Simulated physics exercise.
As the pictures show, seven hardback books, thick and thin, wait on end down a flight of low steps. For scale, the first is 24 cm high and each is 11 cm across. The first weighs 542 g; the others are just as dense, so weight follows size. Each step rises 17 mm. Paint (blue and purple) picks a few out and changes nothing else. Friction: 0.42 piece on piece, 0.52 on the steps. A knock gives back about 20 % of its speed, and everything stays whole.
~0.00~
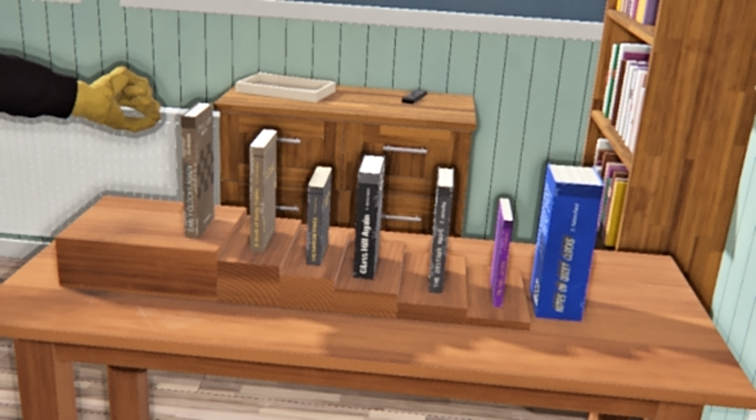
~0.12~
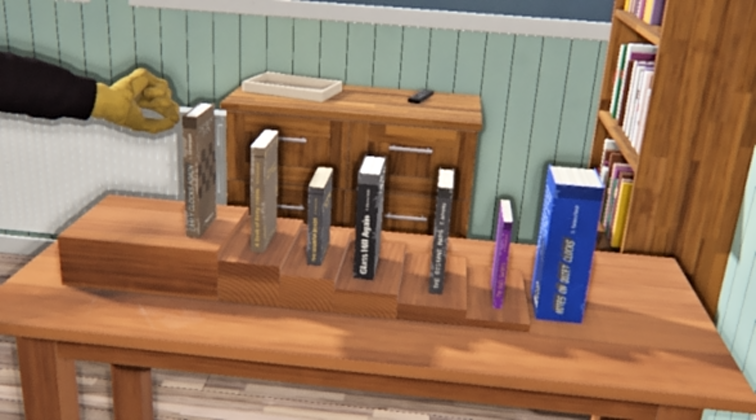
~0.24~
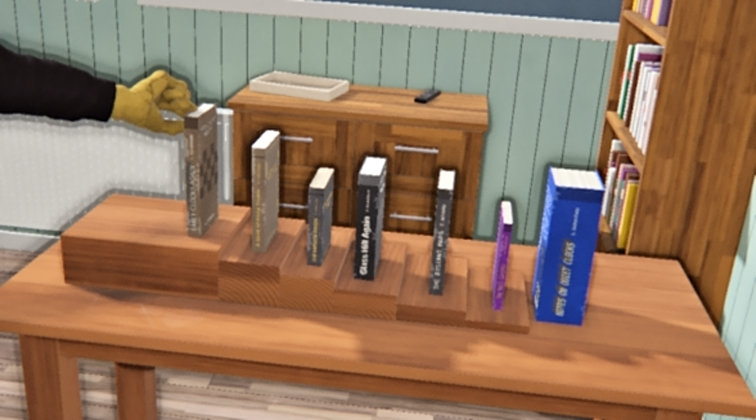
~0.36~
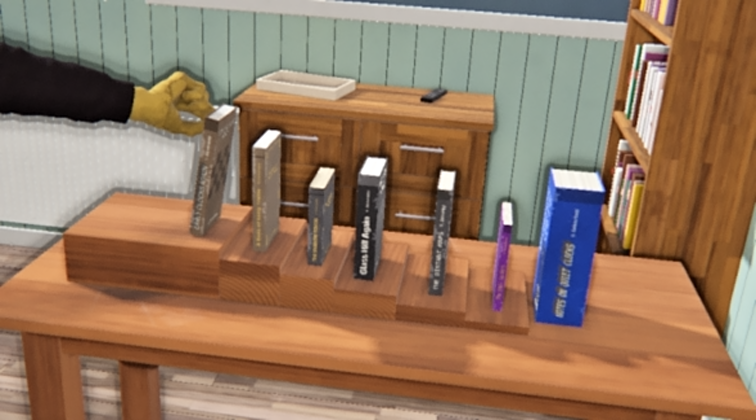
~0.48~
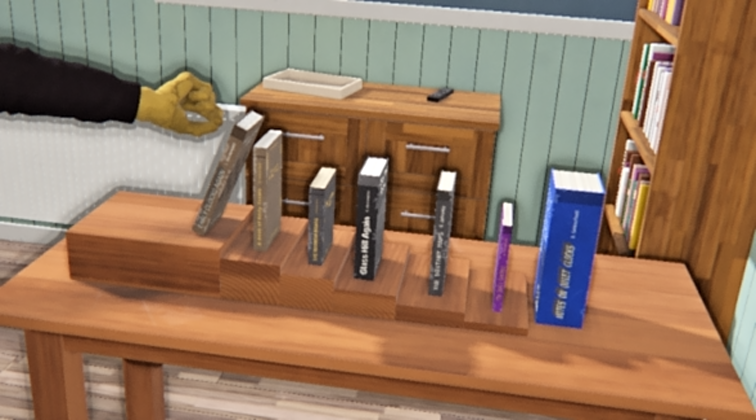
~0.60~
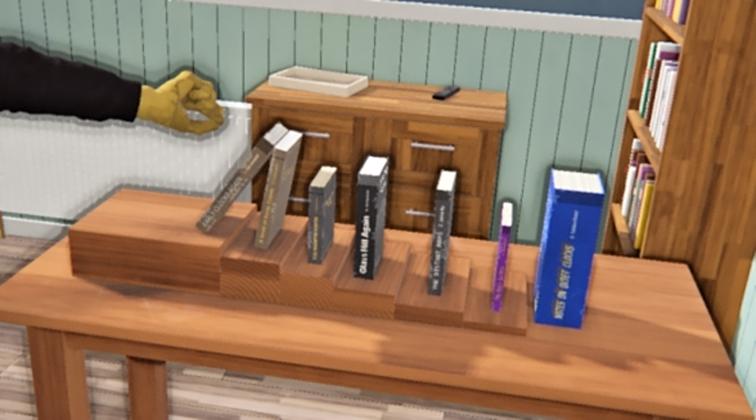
On a wooden table, a yellow-gloved hand pushing the leftmost of seven upright books, which tilts right and leans against its neighbour.
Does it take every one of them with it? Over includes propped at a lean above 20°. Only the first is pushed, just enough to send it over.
Every one goes over.
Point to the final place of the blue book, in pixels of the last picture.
Around (659, 305).
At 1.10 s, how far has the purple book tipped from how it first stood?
Roughly 25°.
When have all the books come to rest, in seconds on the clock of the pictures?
At about 1.5 s.
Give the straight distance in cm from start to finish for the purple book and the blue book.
About: Purple 10, blue 20.
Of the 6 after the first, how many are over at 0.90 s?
3 by then.
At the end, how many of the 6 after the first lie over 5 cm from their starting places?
It is 6.
After 0.72 s, 1 of the 6 other books over.
After 0.90 s, 3 of the 6 other books over.
After 1.10 s, 5 of the 6 other books over; purple book leaning 26°; blue book leaning 5°.
After 1.54 s, 6 of the 6 other books over; purple book leaning 63°; blue book leaning 62°.
At rest (1.9 s), 6 of the 6 other books over; blue book lying flat; purple book leaning 67°. Not one is left standing. As the last picture would show them, middles, blue book near (659, 305), purple book near (543, 284).
